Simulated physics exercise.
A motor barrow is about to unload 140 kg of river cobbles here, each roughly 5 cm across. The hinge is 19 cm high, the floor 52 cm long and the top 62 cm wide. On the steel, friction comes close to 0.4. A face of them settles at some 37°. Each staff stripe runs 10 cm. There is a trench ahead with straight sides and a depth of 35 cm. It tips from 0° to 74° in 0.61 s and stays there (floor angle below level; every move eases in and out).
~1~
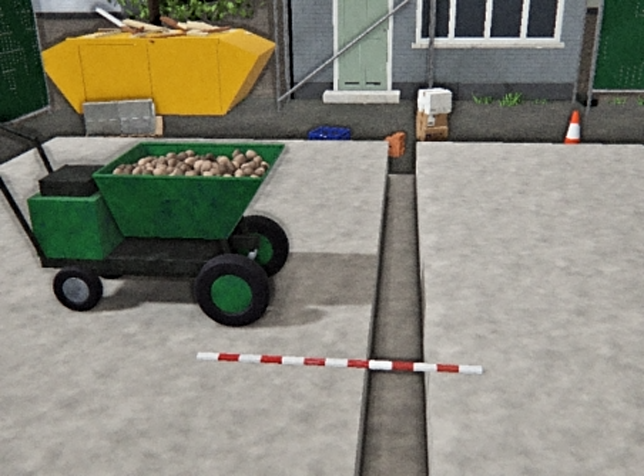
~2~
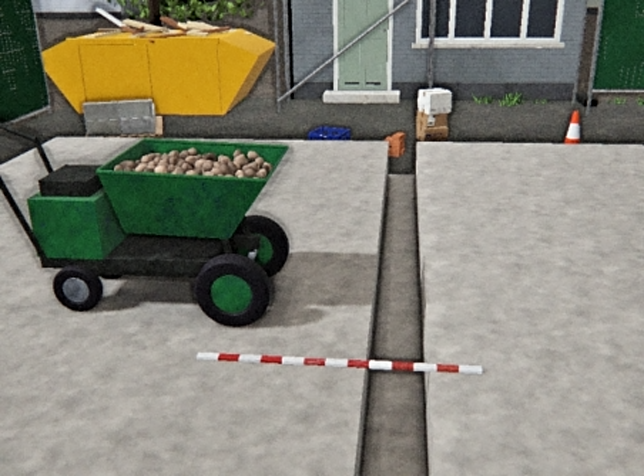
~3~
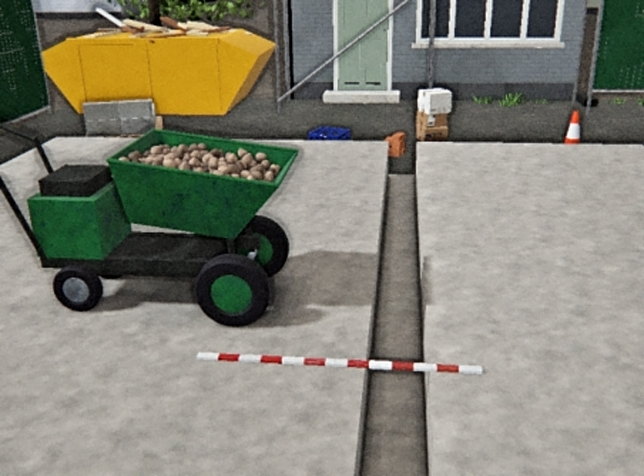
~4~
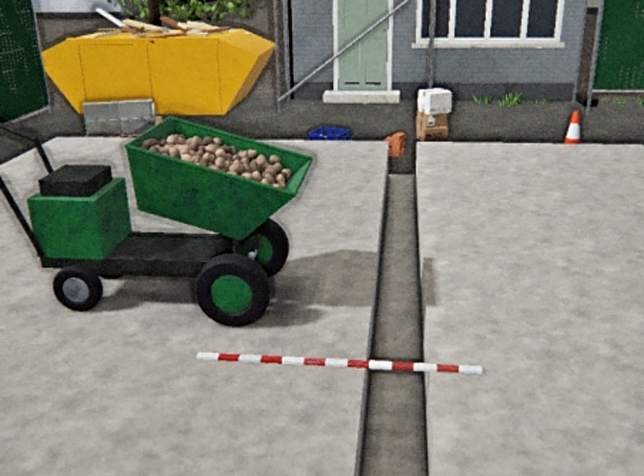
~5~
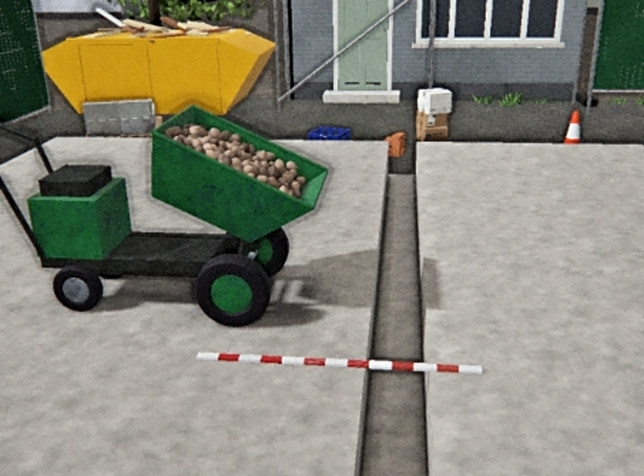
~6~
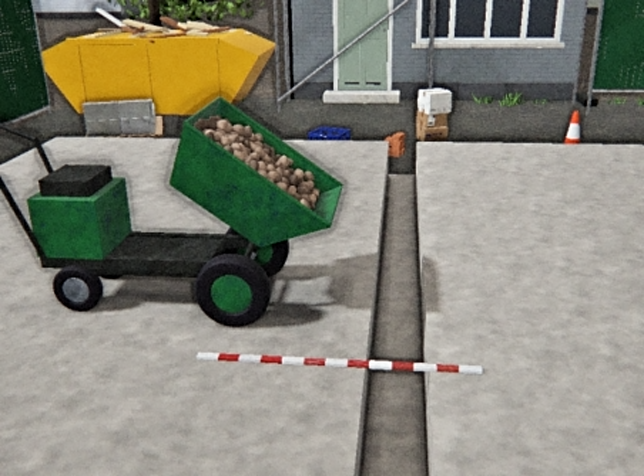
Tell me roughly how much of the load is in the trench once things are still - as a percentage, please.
I would put it at 72 %.
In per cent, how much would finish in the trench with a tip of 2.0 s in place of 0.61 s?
With that change, it comes to around 100 per cent.
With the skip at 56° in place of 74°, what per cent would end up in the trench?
Close to 35 per cent then.
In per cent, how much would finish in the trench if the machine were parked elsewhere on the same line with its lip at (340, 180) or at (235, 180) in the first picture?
It comes to about 10 and 80 in a hundred.
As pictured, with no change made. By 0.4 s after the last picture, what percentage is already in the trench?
About 35 per cent by then.
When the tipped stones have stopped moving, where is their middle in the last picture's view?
At about pixel (409, 339) in the last view.
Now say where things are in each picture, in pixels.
In the first picture, the skip is at 0°, its lip at (262, 180); the top of the load is at (198, 160).
In the second picture, lip at (266, 181), floor tilted 2°, highest stones at (187, 160).
In the third picture, lip at (278, 186), floor tilted 7°, highest stones at (175, 152).
In the fourth picture, lip at (295, 195), floor tilted 16°, highest stones at (180, 142).
In the fifth picture, lip at (314, 209), floor tilted 25°, highest stones at (196, 132).
In the sixth picture, lip at (330, 226), floor tilted 36°, highest stones at (217, 124).
Then, 0.2 s after the last picture the floor is at 63°, 100 % in the skip; the foremost stones are at (353, 238).
Then, 0.4 s after the last picture the floor is at 74°, 59 % in the skip, 36 % in the trench, 4 % past the trench; the foremost stones are at (444, 310).
Then, 0.8 s after the last picture the floor is at 74°, 15 % in the skip, 57 % in the trench, 28 % past the trench; the foremost stones are at (614, 315).
Then, 2.7 s after the last picture the floor is at 74°, 0 % in the skip, 72 % in the trench, 28 % past the trench; the foremost stones are past the picture's edge.
